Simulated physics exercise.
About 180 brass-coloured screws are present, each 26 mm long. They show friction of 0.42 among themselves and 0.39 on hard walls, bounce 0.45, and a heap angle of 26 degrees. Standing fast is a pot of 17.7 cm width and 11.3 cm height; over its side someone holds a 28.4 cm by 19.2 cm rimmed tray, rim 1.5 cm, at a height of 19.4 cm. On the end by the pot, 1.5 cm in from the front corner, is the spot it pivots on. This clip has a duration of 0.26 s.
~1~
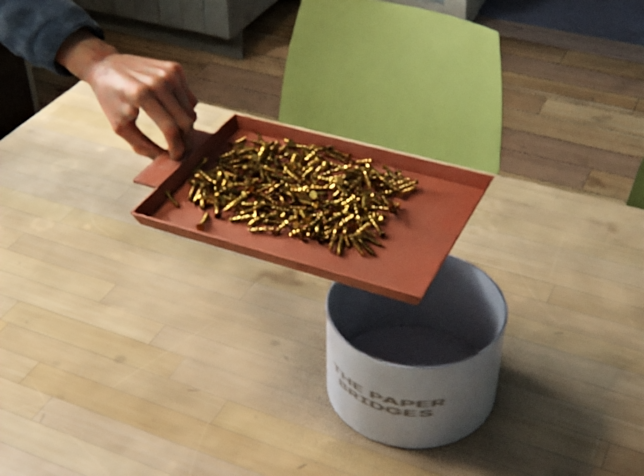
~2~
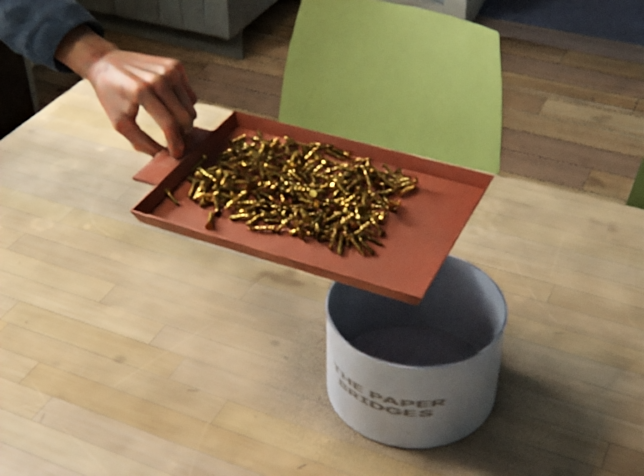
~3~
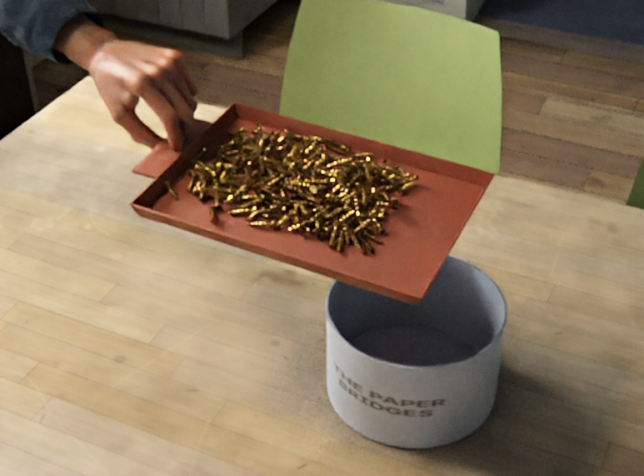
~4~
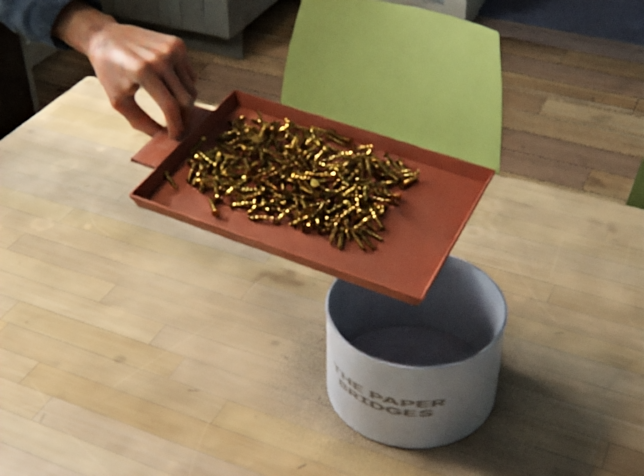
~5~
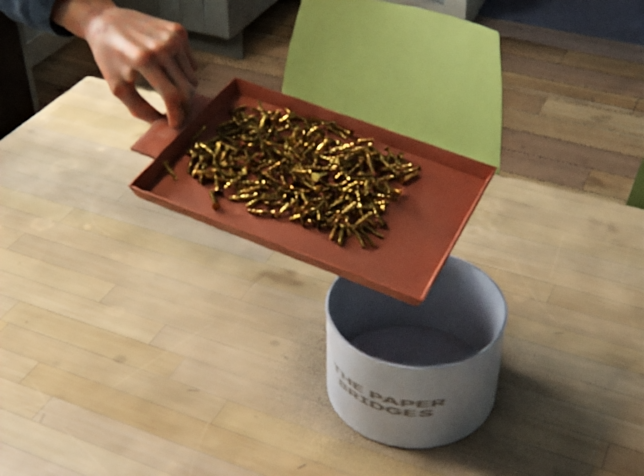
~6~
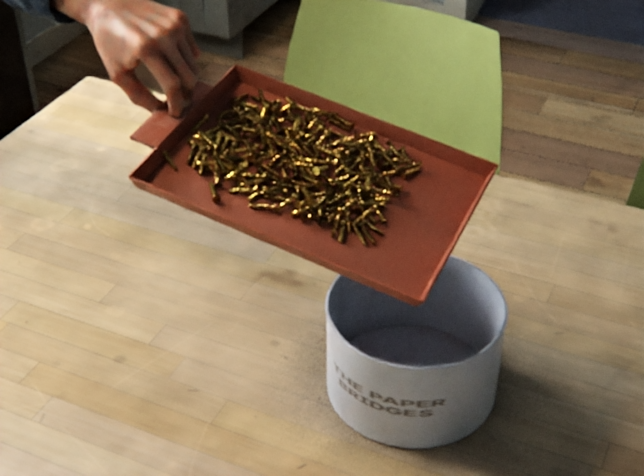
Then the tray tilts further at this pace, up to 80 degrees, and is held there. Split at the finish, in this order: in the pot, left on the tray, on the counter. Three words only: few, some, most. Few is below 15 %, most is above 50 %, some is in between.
Pot - few, tray - few, counter - most.
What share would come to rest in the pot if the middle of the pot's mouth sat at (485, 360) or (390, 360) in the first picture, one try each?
Estimates: 85 % and 75 %, in that order.
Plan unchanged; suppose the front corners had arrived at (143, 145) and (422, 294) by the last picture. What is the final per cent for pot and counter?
The pot gets 20 and the counter 80.
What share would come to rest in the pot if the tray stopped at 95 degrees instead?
It would be near 5 per cent.
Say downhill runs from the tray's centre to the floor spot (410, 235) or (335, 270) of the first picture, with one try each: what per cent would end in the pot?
Estimate: Some 45 % and some 0 % respectively.
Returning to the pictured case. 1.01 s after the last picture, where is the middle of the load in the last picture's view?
Near (443, 384).
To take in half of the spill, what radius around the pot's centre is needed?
That comes to near 16 cm.
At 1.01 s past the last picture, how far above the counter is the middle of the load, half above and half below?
Roughly 10 centimetres, give or take.
Then, 0.61 s after the last picture, tilt 44 degrees; the tray holds 95 %, the pot 0 %.
Then, 1.01 s after the last picture, tilt 65 degrees; the tray holds 40 %, the pot 0 %.
Then, 1.50 s after the last picture, tilt 80 degrees; the tray holds 0 %, the pot 5 %.
In the end, pot 5 %, tray 0 %, counter 95 %.
